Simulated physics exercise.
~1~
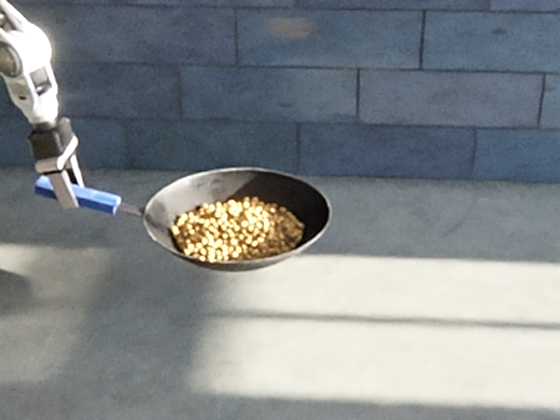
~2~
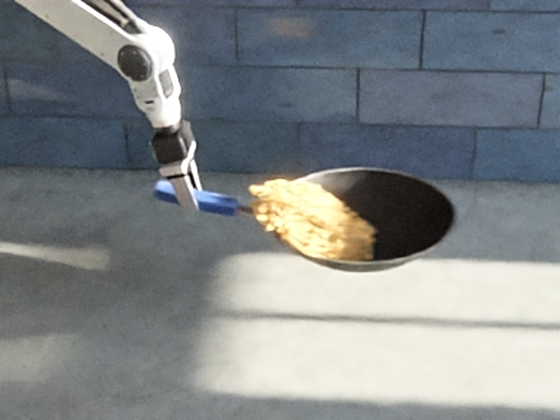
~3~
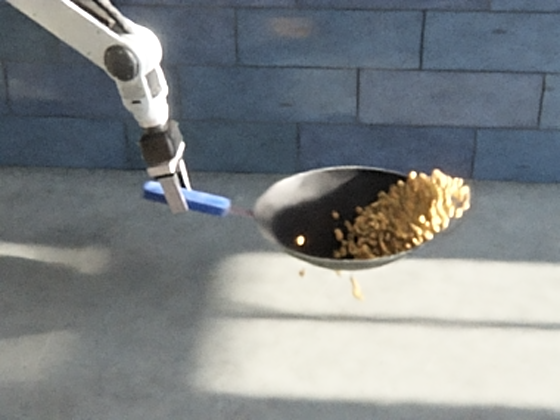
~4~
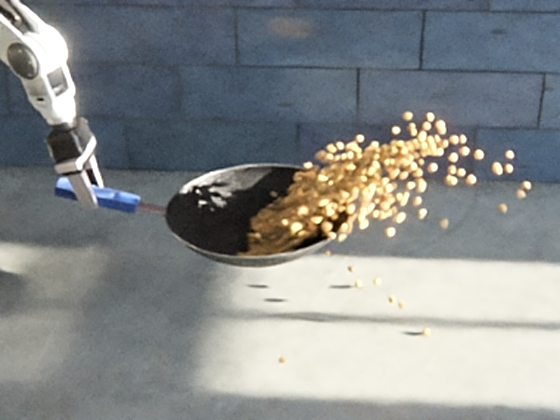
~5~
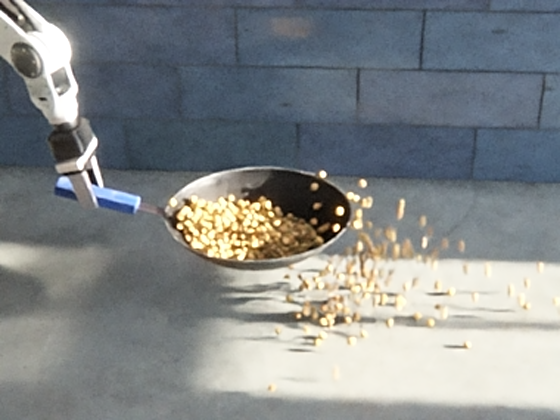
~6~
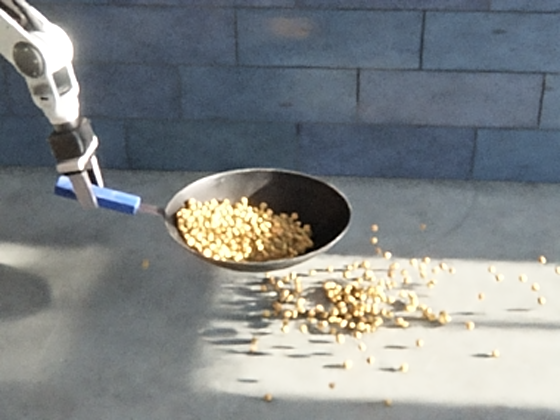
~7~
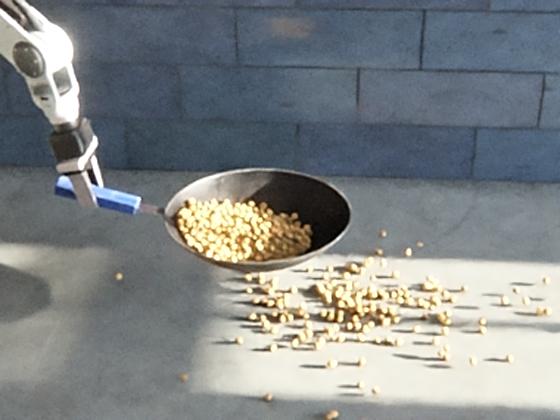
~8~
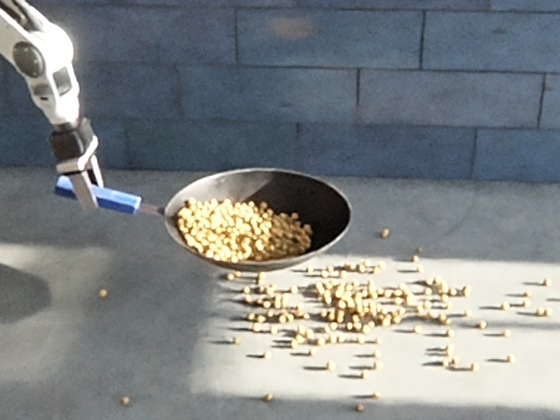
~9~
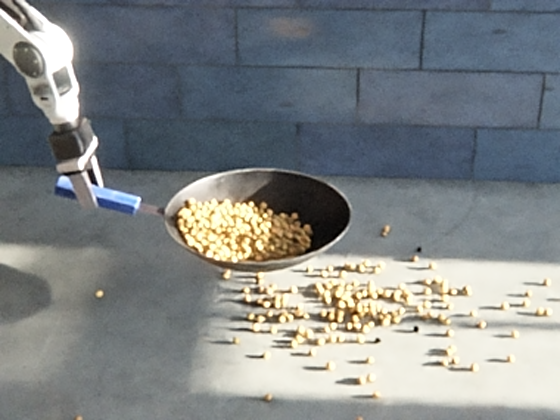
The clip shows a robot arm holding a dark wok of dried chickpeas by its blue handle, swinging it right and then back left, so that many chickpeas fly over the right rim and scatter across the grey surface, while most stay in the wok as it comes to rest.
